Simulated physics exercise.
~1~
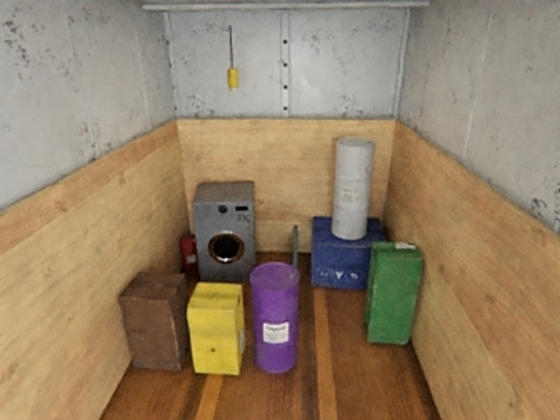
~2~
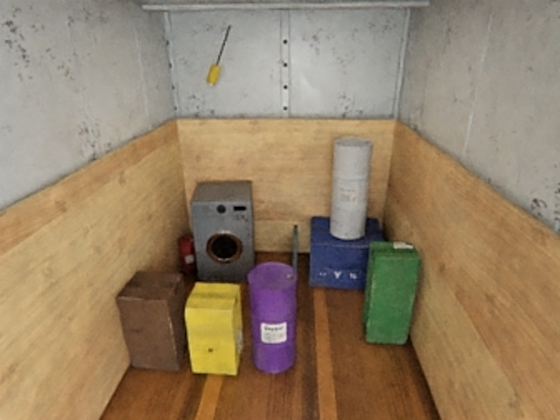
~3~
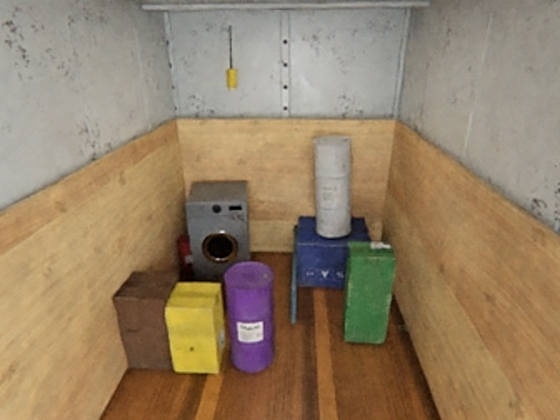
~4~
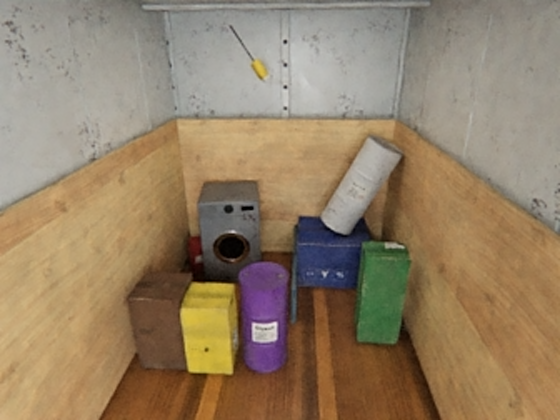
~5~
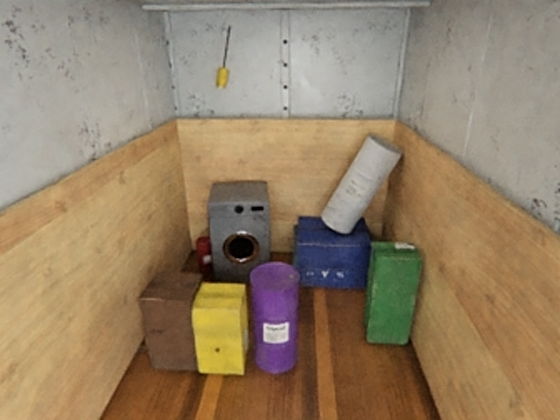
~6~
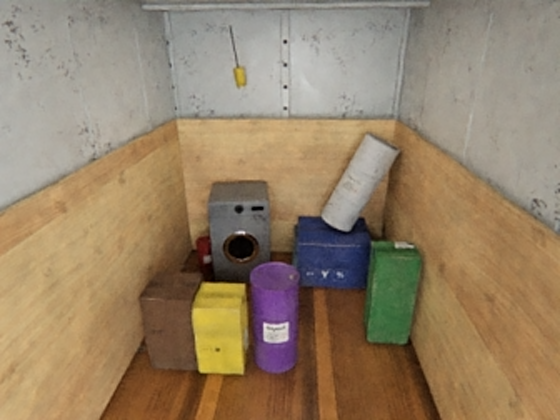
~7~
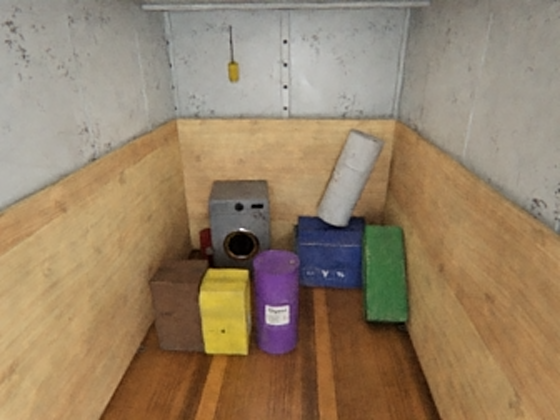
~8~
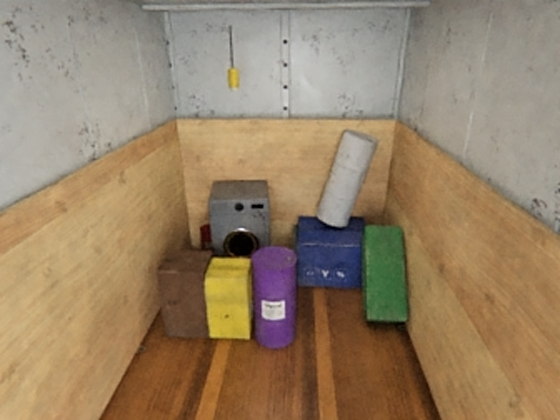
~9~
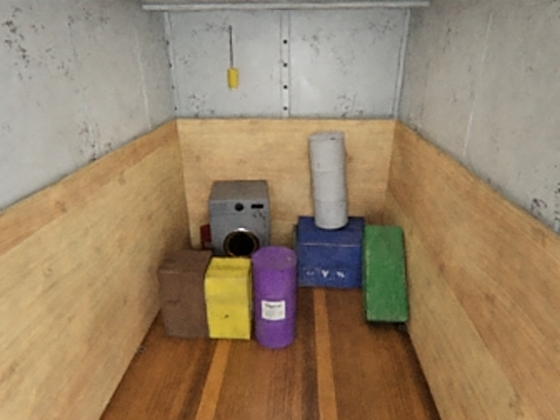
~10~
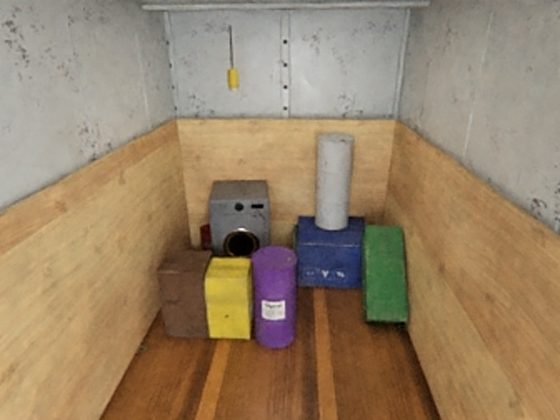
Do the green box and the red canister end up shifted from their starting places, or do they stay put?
Both end up shifted. The green box finishes farther back and tilted, and the red canister sits a little to the right of where it began.
